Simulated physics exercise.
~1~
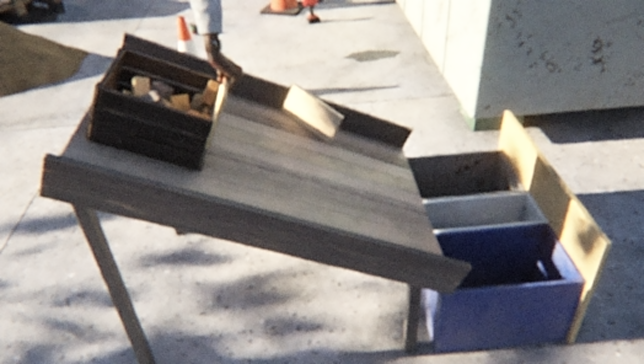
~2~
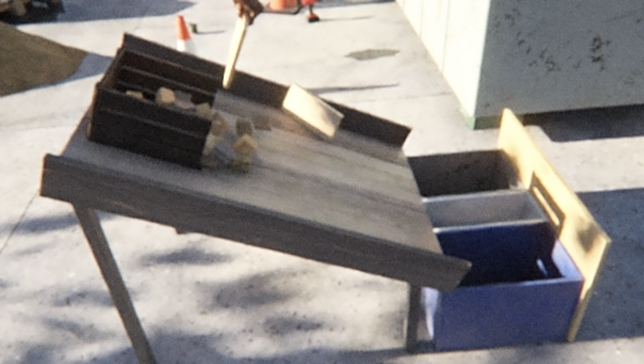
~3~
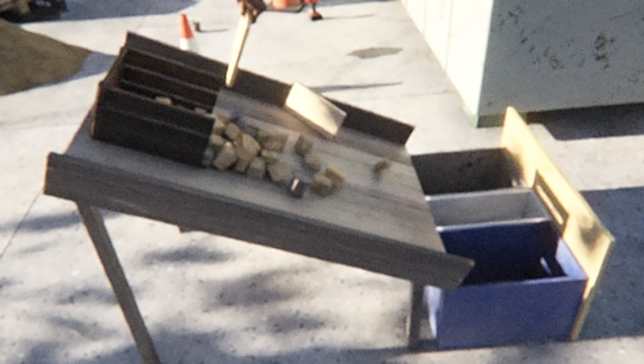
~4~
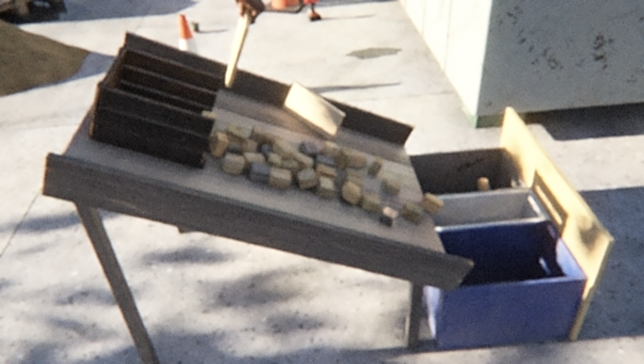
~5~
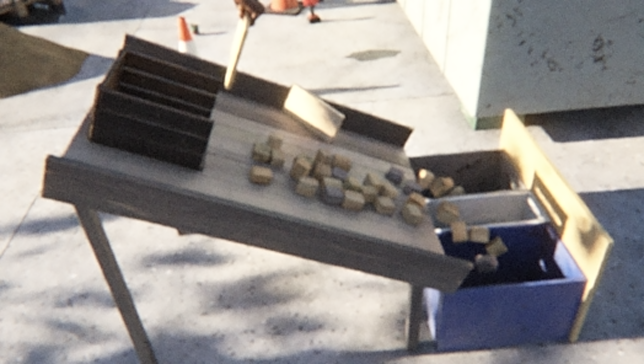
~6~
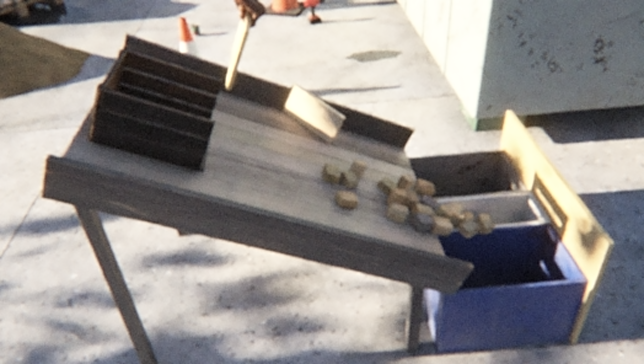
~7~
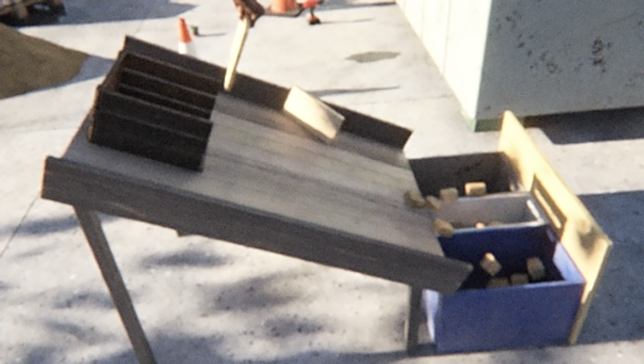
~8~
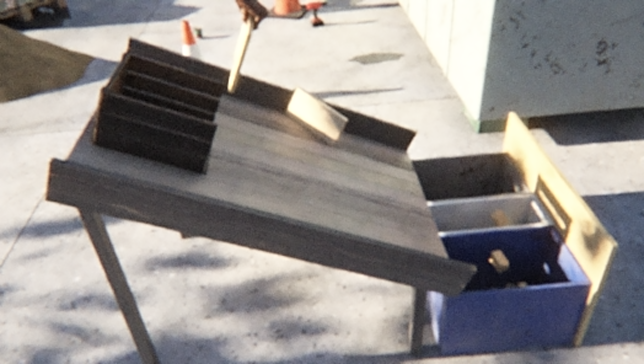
On a sunlit concrete yard, a sloping wooden table holds a dark slatted pen filled with small timber blocks, with three open containers at its foot. A hand at the top edge whips the pen's gate up, and the blocks begin to spill out. They spread into a loose, tumbling stream down the slope, past an angled board. The leading pieces drop off the lower edge into the containers, and the rest follow until only a few remain near the edge. Finally the table is bare, with the blocks shared among the grey bin, white tote and blue bin.
